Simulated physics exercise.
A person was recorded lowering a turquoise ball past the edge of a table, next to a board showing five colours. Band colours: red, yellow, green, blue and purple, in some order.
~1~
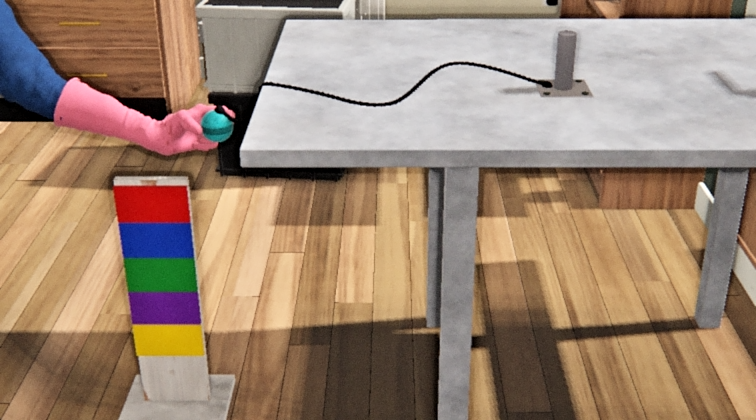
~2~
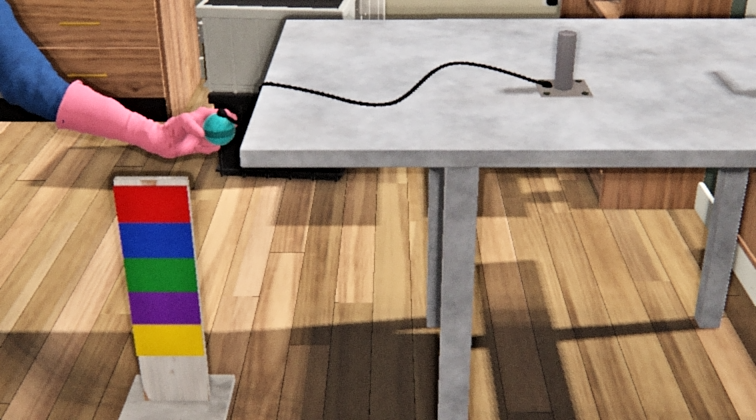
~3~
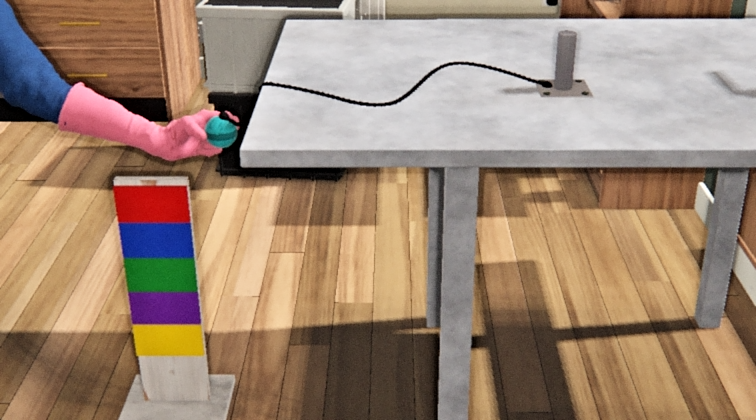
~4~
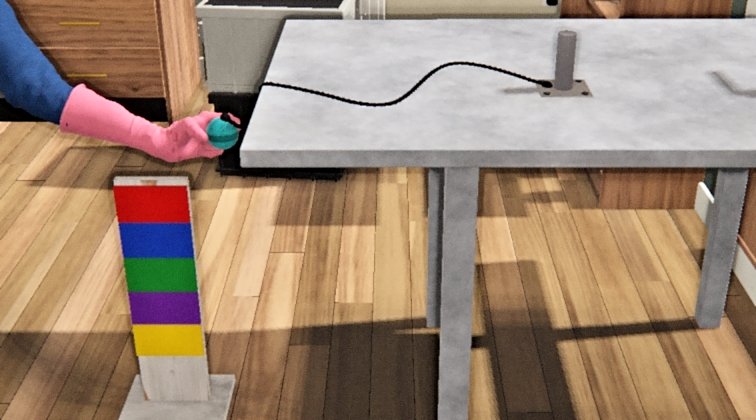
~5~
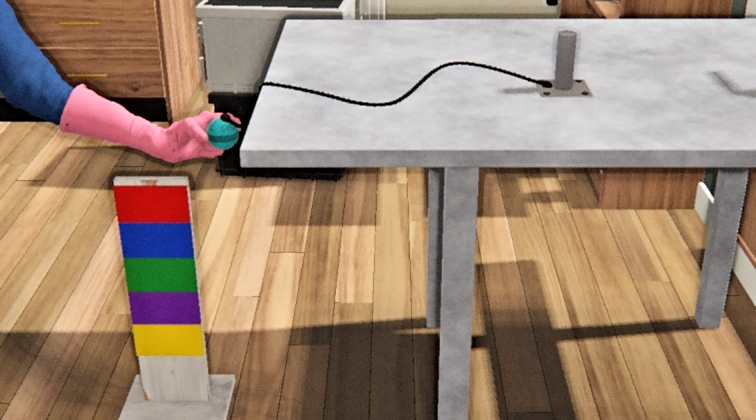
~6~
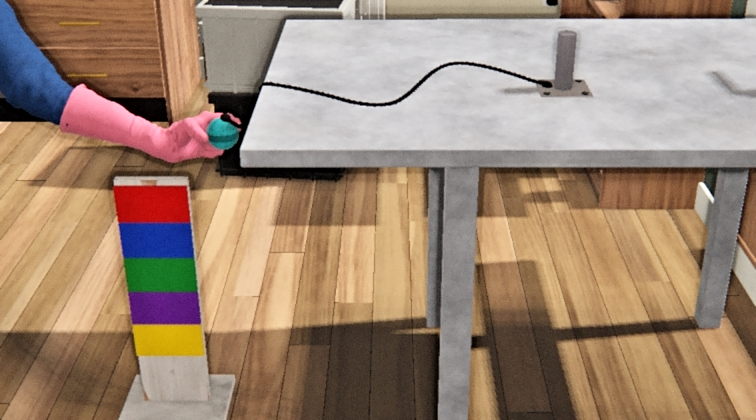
A pink-gloved hand held a turquoise ball beside a gray table with a black cord on top, easing it slightly right and down, then keeping nearly still near an upright board of coloured bands.
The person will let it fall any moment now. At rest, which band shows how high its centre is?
The green band shows it.
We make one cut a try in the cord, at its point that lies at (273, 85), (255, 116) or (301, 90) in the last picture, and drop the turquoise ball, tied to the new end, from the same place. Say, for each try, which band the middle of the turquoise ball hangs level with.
One after the other, red; blue; none, it hangs higher.
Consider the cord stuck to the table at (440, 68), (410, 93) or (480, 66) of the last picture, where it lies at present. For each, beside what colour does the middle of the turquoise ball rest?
Going through the tries in order, you get blue, red and blue.
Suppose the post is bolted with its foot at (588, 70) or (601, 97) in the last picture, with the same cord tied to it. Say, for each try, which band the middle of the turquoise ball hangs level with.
Going case by case, it's blue and then blue.
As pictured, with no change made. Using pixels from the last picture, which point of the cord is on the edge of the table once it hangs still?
(363, 104), give or take.
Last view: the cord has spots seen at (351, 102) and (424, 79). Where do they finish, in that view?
They end up at (265, 97) and (366, 81).
Soon after, ball near (263, 249); level with blue.
Then, ball near (282, 263); level with green.
At rest, ball near (273, 269); level with green. The cord holds its middle at green.
